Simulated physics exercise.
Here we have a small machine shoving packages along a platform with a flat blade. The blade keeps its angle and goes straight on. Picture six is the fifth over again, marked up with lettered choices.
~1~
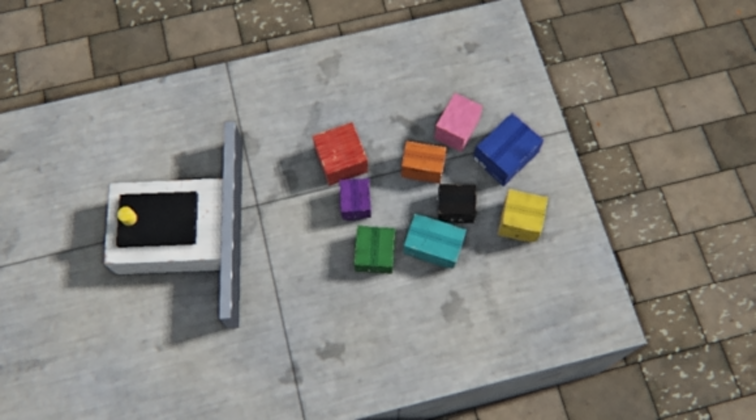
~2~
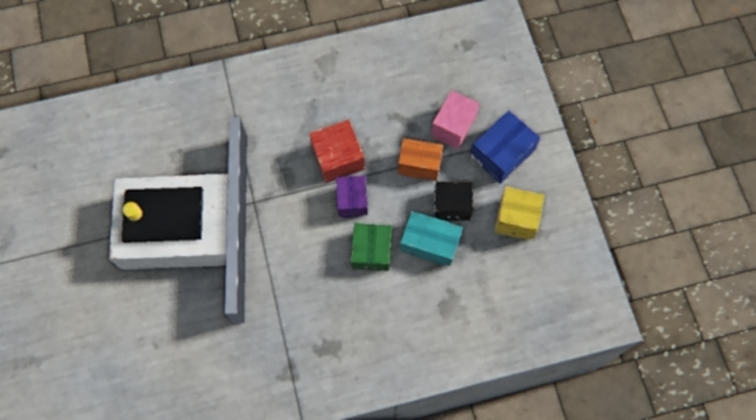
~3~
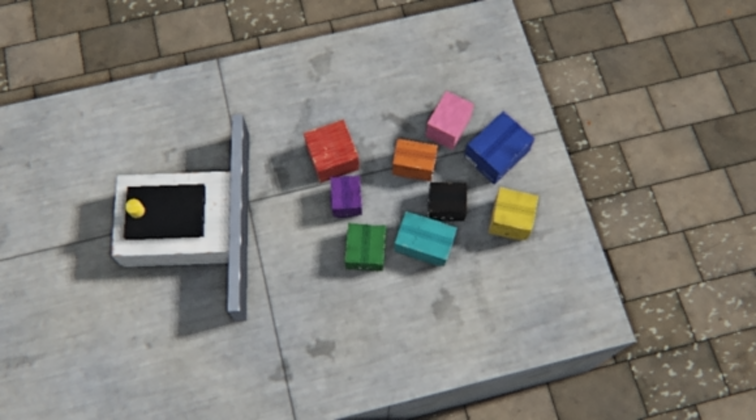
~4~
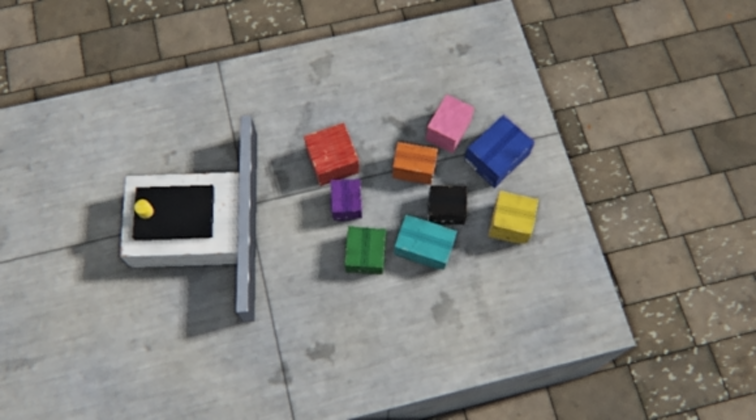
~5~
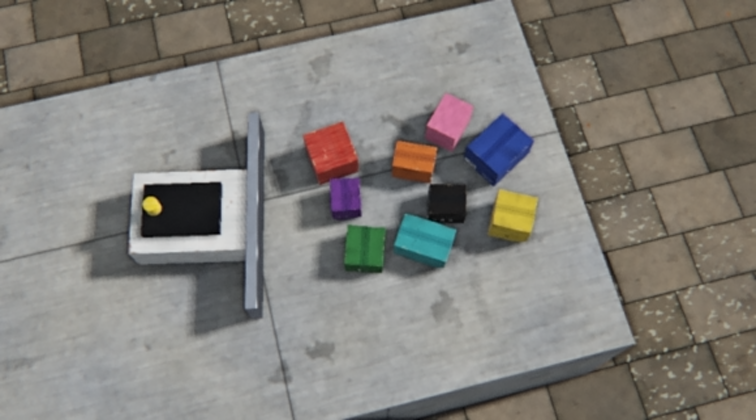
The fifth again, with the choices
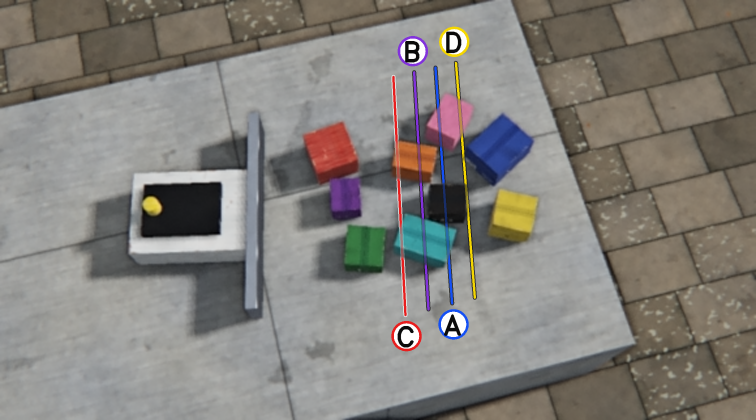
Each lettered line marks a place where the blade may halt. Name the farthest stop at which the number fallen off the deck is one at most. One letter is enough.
Up to line D.
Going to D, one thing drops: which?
The blue box.
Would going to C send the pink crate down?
No.
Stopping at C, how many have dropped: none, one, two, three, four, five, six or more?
By then, none.
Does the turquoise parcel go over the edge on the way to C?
By then, no.
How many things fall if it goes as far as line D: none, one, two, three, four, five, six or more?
In all, one.
On the marked copy, A at (443, 179); B at (421, 184); C at (399, 189); D at (465, 174).
With D. Early on, robot (266, 190); red crate (357, 154); purple parcel (352, 198).
Further on, robot (344, 172); blue box (526, 147); yellow parcel (524, 213).
At the end, robot (402, 159); blue box over the edge; yellow parcel (580, 202); one fallen.
As for the rest, A is within the limit but short; B is within the limit but short; C is within the limit but short.
